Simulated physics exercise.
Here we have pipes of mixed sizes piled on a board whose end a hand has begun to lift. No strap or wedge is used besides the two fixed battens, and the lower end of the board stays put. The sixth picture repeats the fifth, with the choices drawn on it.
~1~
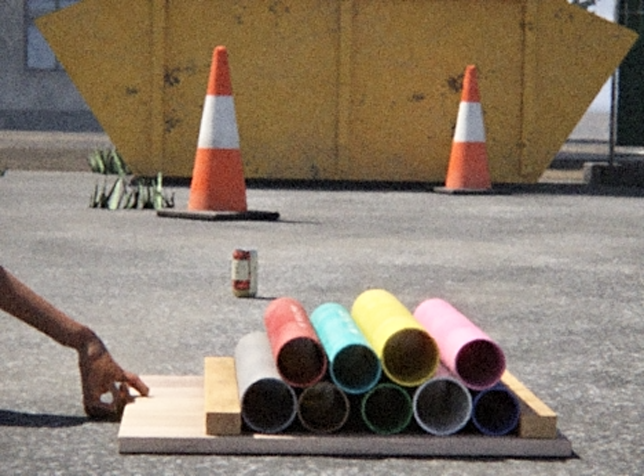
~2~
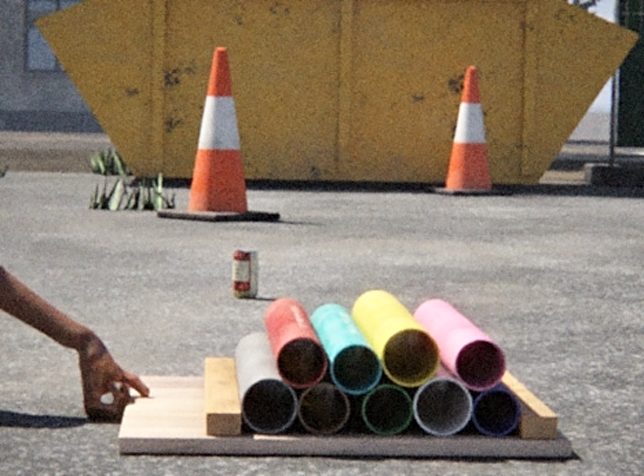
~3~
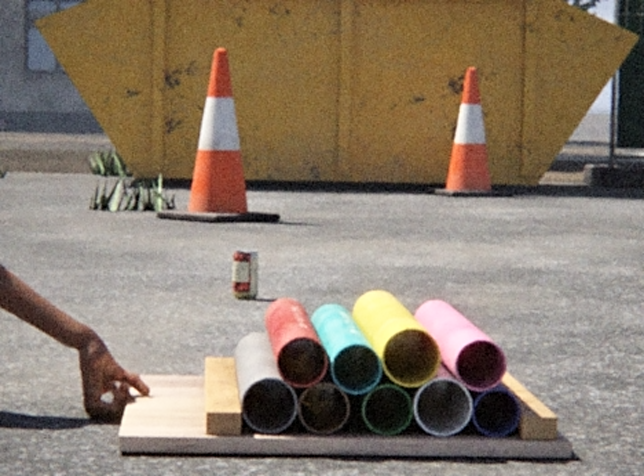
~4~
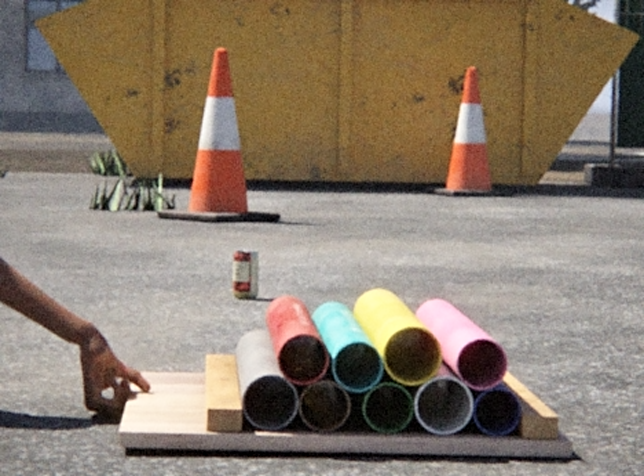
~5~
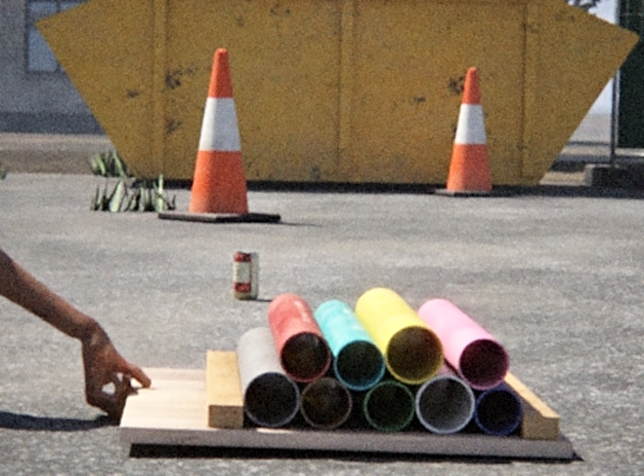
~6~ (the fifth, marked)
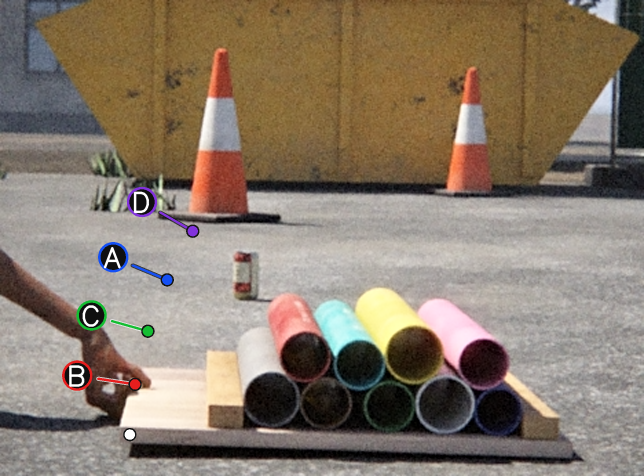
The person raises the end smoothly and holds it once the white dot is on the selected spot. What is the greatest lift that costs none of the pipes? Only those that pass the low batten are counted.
Stop at C.
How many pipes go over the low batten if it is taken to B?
It comes to none.
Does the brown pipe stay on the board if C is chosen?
Yes.
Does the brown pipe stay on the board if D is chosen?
The brown pipe: Yes.
On the copy, A at (167, 280); B at (135, 384); C at (148, 331); D at (193, 231); the white dot at (130, 435).
On C. First, board at 12°.
Then, board at 15°.
Finally, board at 15°, none over the low batten.
By contrast, A two over the low batten (yellow, pink); B none over the low batten; D four over the low batten (turquoise, yellow, red, pink).
